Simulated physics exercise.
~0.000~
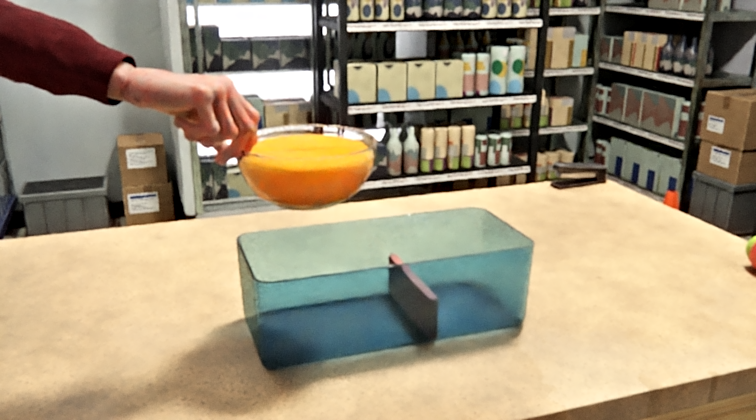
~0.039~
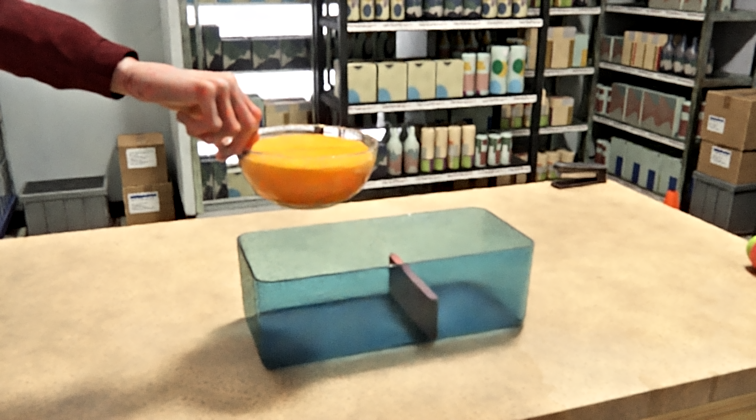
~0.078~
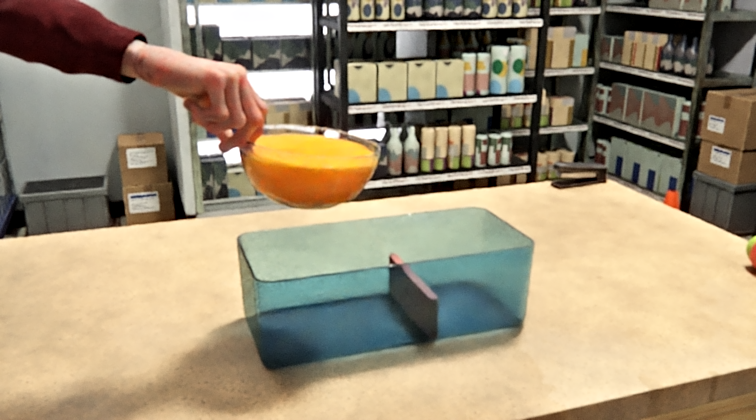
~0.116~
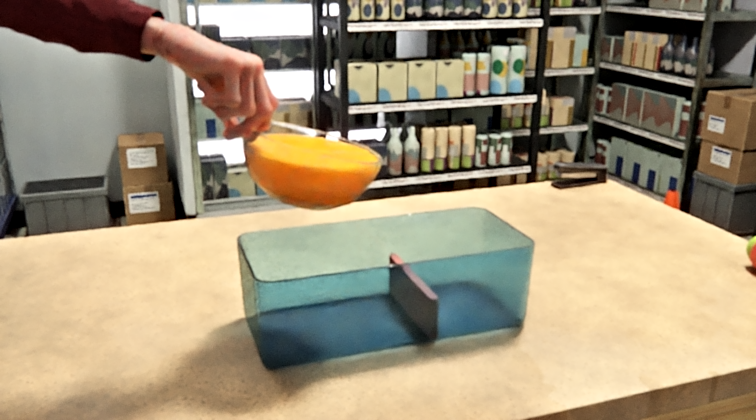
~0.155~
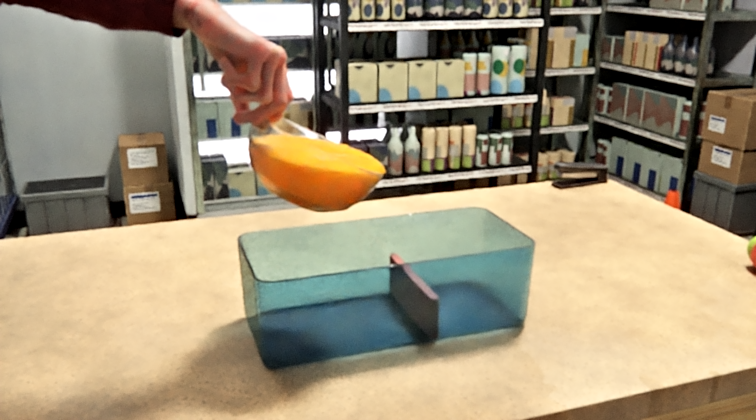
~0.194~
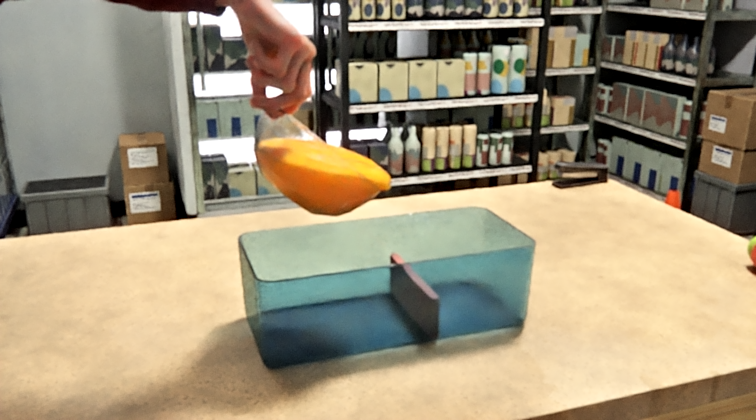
Glass bowl of orange juice tilting steeply right in a hand above a divided blue basin, juice slipping over its lip.
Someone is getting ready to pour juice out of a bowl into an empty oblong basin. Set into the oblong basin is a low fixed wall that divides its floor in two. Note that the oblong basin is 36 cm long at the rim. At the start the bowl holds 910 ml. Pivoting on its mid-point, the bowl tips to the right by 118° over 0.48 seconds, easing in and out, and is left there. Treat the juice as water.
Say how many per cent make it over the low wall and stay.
About 14 per cent makes it over and stays.
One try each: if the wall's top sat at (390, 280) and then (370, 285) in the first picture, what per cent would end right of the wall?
45 per cent first, 70 per cent second.
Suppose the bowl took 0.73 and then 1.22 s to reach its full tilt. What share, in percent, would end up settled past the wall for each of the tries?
The first try gives around 30 percent, the second around 45 percent.
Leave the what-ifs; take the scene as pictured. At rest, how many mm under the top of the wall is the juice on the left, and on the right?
Left side: Around 34 mm. Right side: Around 50 mm.
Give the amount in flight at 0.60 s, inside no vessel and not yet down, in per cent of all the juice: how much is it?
Around 18 percent of the liquid.
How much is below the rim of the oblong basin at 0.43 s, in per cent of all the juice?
Estimate - around 92 in a hundred parts.
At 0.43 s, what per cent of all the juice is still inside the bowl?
Close to 2 percent of the liquid remains at that time.
After 0.43 s the tilt is 115° and 2 per cent is still to pour, 81 is left of the wall and 10 right of it.
After 0.60 s the tilt is 118° and 0 per cent is still to pour, 69 is left of the wall and 13 right of it.
After 0.78 s the tilt is 118° and 0 per cent is still to pour, 74 is left of the wall and 14 right of it.
After 0.98 s the tilt is 118° and 0 per cent is still to pour, 77 is left of the wall and 14 right of it.
In the end 77 per cent lies left of the wall, 14 right of it and 10 outside.
